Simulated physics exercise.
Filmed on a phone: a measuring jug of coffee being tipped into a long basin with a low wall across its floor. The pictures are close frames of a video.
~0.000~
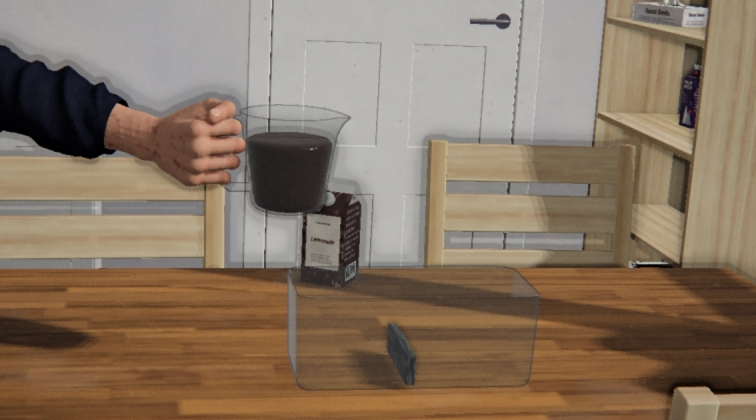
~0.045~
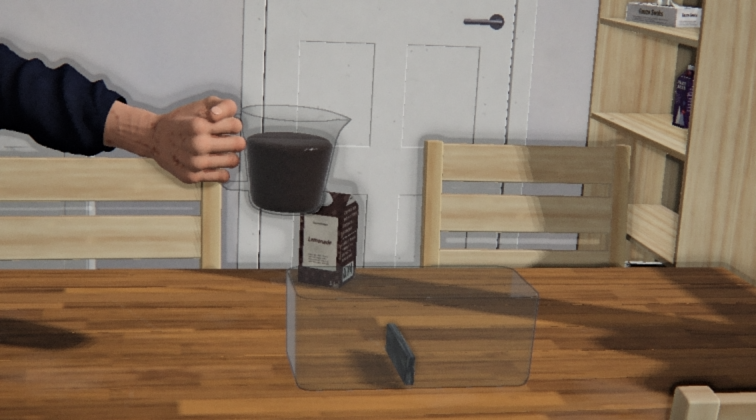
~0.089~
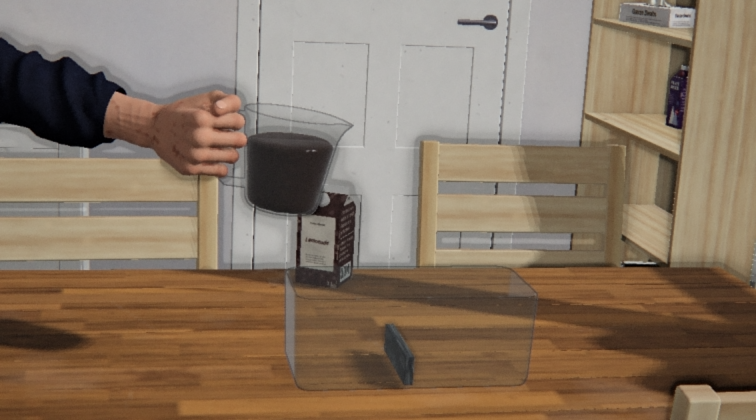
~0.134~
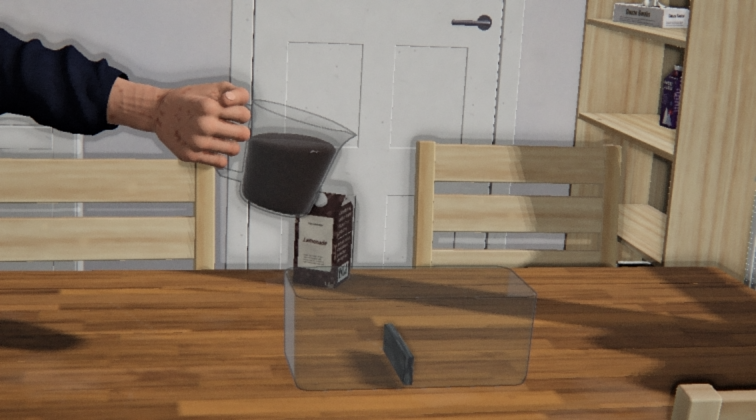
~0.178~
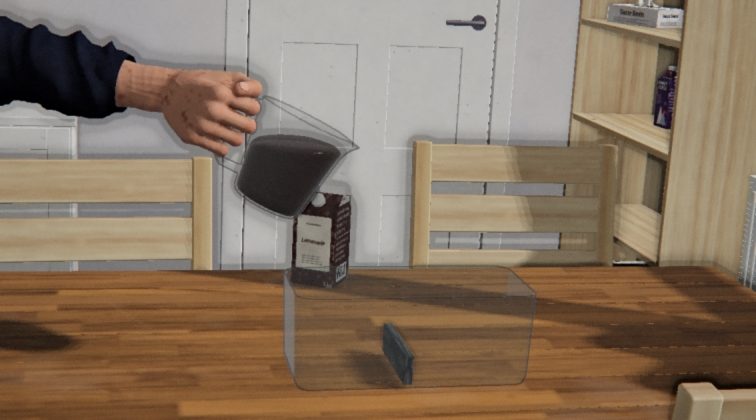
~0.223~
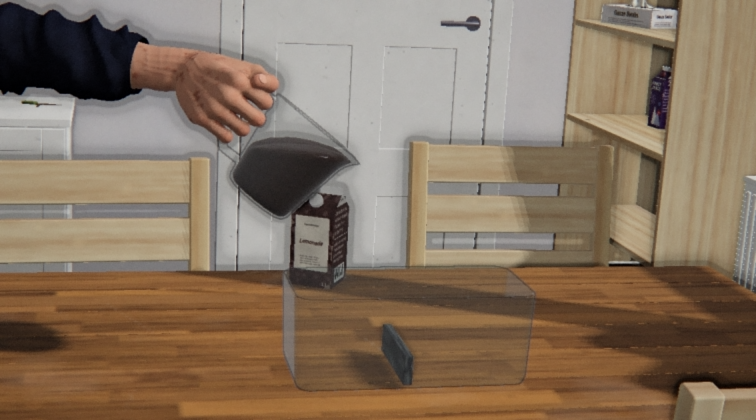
A hand in a dark blue sleeve reaches in from the left and holds a clear jug of dark coffee above a wooden table, seen from across it. A clear long basin with a low blue-grey wall stands in front of a dark carton, with pale chairs, a white door and shelves behind. The jug leans steadily further to the right as the view drifts slightly.
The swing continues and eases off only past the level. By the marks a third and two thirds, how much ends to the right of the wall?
The share right of the wall is not even a third.
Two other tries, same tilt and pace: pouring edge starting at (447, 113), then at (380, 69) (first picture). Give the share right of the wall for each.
The first gives 80 %, the second 75 %.
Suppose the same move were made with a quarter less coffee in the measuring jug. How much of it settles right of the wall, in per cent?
Close to 10 per cent.
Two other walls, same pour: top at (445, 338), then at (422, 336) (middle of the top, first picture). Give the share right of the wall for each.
About 10 and 5 per cent.
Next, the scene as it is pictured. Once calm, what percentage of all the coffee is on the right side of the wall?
About 10 per cent.
A moment on, the measuring jug is tipped right over and 46 per cent is still to pour, 18 is left of the wall and 2 right of it.
Next, the measuring jug is tipped right over and 5 per cent is still to pour, 76 is left of the wall and 5 right of it.
Then the measuring jug is tipped right over and 0 per cent is still to pour, 83 is left of the wall and 10 right of it.
Later the measuring jug is tipped right over and 0 per cent is still to pour, 83 is left of the wall and 11 right of it.
Finally, 83 per cent lies left of the wall, 11 right of it and 6 outside.
